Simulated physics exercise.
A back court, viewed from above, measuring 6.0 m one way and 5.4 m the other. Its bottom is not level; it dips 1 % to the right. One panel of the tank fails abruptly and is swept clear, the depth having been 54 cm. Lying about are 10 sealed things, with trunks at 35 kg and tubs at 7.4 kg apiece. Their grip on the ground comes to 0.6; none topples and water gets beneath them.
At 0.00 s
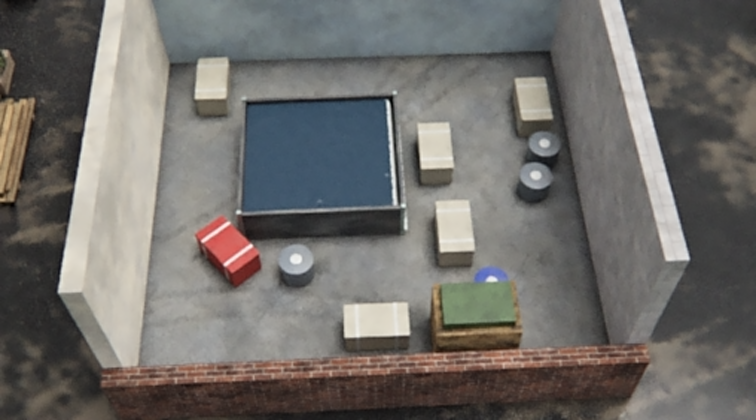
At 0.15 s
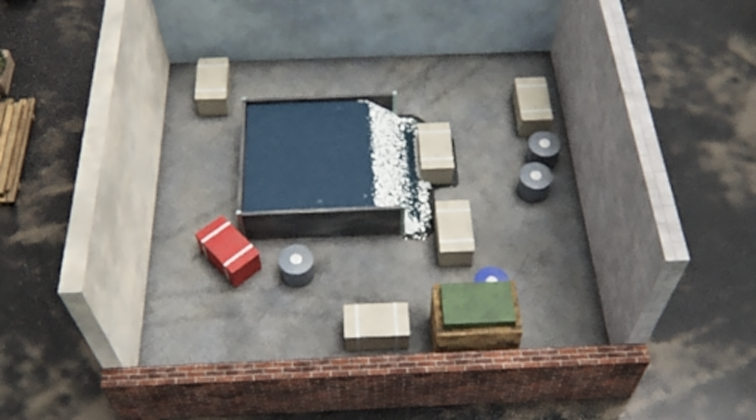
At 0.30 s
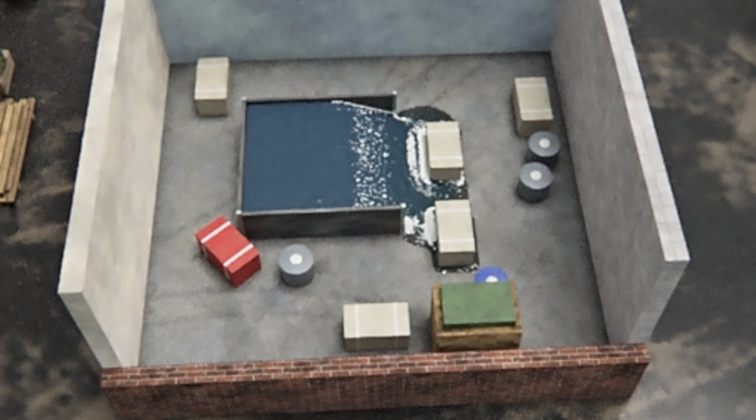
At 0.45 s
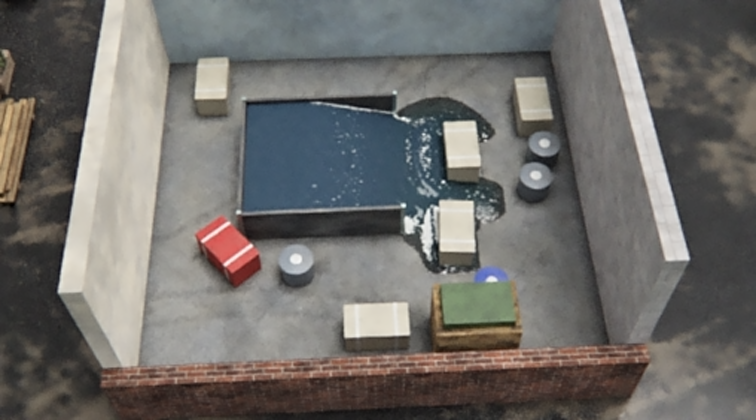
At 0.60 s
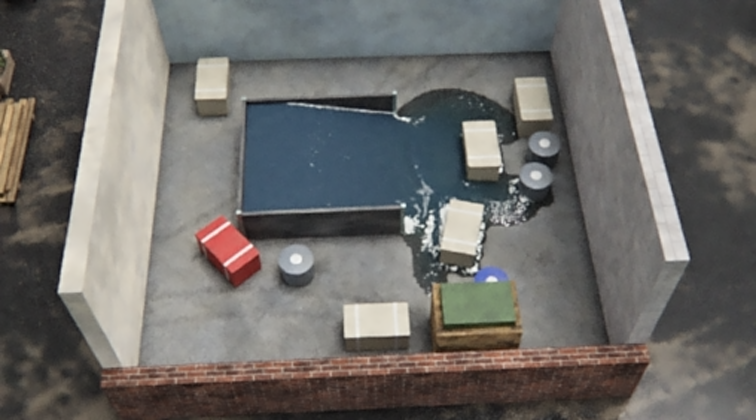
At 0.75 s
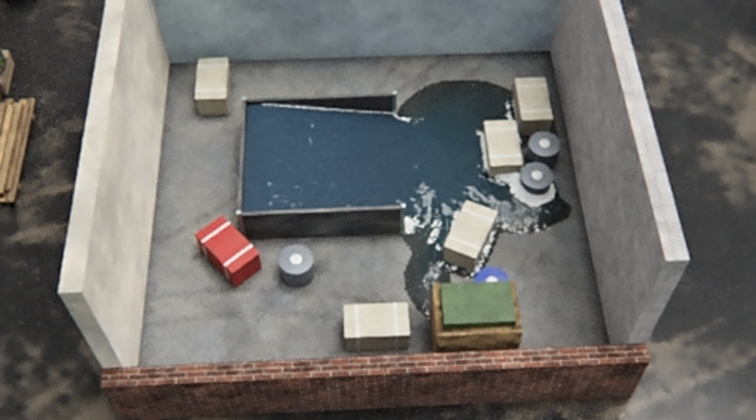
The footage shows a walled court seen from above, where the right side of a water-filled tank gives way and water surges out across the floor, pushing two pale trunks to the right while the red trunk stays still.
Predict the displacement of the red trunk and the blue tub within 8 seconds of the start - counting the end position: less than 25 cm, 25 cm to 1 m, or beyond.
Once settled, the red trunk sits nearly where it was and the blue tub lies far from the start.
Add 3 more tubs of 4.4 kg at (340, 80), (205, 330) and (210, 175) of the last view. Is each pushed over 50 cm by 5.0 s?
Note, same order as listed: Beyond the limit, inside the limit, inside the limit.
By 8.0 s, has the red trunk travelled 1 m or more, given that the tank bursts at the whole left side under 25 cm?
So, for the red trunk: It is carried a long way.
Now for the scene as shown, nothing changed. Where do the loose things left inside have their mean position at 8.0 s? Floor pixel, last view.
Somewhere near (345, 220).
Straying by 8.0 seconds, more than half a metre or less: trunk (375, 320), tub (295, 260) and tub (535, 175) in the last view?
Within the limit, then beyond the limit, then beyond the limit.
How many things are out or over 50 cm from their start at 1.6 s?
I get 2.
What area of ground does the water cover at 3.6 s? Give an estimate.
My estimate is roughly 20 m2.
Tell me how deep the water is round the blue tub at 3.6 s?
About 7 cm.
After 1.6 s the red trunk is near (227, 244), 0.0 m from its start, aground; the blue tub is near (495, 287), 0.1 m from its start, aground; 3 afloat.
After 3.6 s the red trunk is near (227, 244), 0.0 m from its start, aground; the blue tub is near (466, 277), 0.3 m from its start, afloat; 6 afloat.
After 5.6 s the red trunk is near (226, 244), 0.0 m from its start, aground; the blue tub is near (282, 290), 2.7 m from its start, aground; 4 afloat.
After 8.0 s the red trunk is near (226, 244), 0.0 m from its start, aground; the blue tub is near (152, 353), 4.3 m from its start, afloat; 4 afloat.
